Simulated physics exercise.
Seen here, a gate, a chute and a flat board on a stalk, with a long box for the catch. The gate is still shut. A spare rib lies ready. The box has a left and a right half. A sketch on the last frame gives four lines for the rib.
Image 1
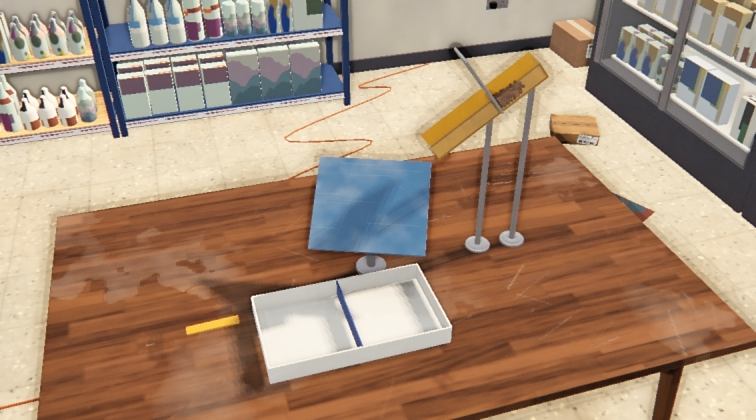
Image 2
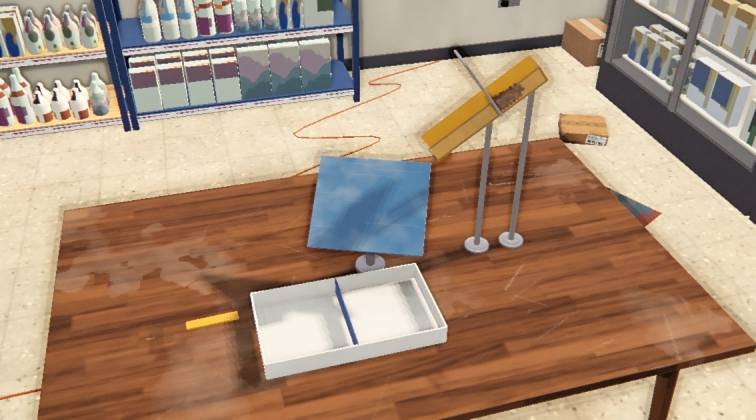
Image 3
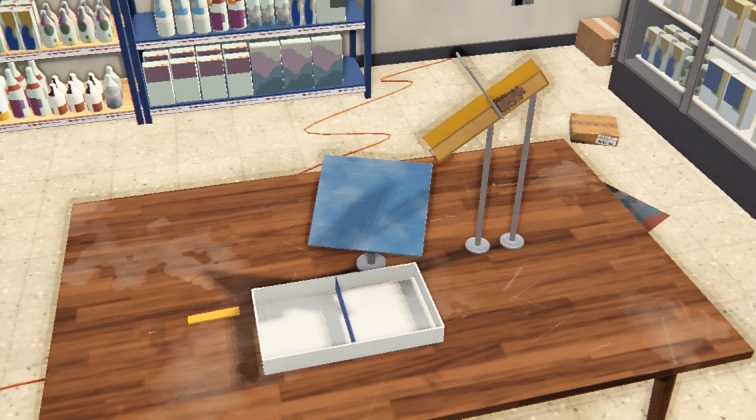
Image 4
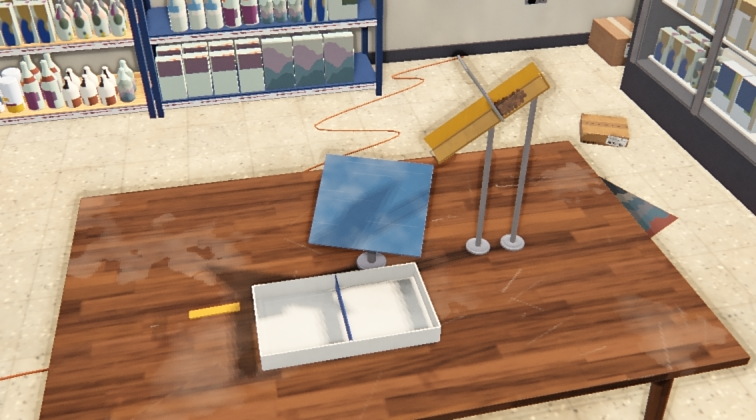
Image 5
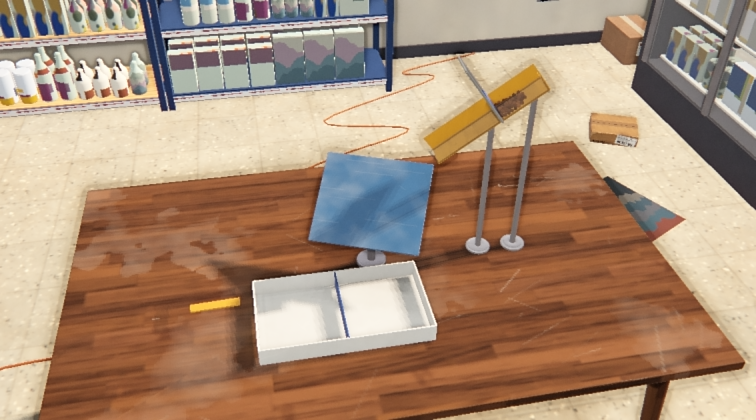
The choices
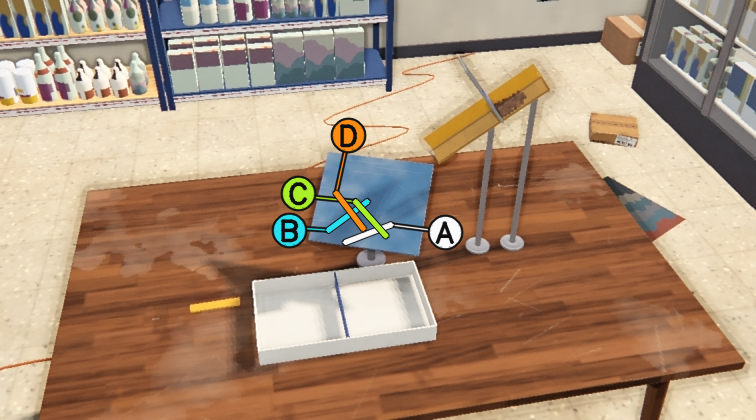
A blue board and a yellow chute on tall rods stood over a white divided box on a wooden table, and nothing on it moved while the view drifted slightly around them.
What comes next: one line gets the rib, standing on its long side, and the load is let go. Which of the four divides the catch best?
Choose B.
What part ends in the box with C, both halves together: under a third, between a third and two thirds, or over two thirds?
Line C gives over two thirds.
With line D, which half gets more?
The right half.
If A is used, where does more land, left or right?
Left.
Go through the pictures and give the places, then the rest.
Load behind the gate at (505, 95), cereal balls; lip of the chute at (435, 154), sloping fairly steeply, in the first frame.
Middle of the board at (370, 204), tilted fairly steeply; middle of its low edge at (364, 251); of its high edge at (376, 159), in the second frame.
Front corners of the box at (263, 360) and (444, 327); front end of its middle wall at (356, 343), in the third frame.
Middle of the load at (507, 104); lip at (436, 157), in the fourth frame.
Middle of the load at (507, 105); lip at (436, 157), in the fifth frame.
On the marked copy, line A from (391, 224) to (345, 242); line B from (367, 201) to (328, 230); line C from (355, 201) to (385, 235); line D from (336, 193) to (363, 228).
For line A, of what is caught, nearly all in the left half, a stray few in the right.
For line B, of what is caught, about half in the left half, about half in the right.
For line C, of what is caught, a small part in the left half, nearly all in the right.
For line D, of what is caught, a small part in the left half, nearly all in the right.
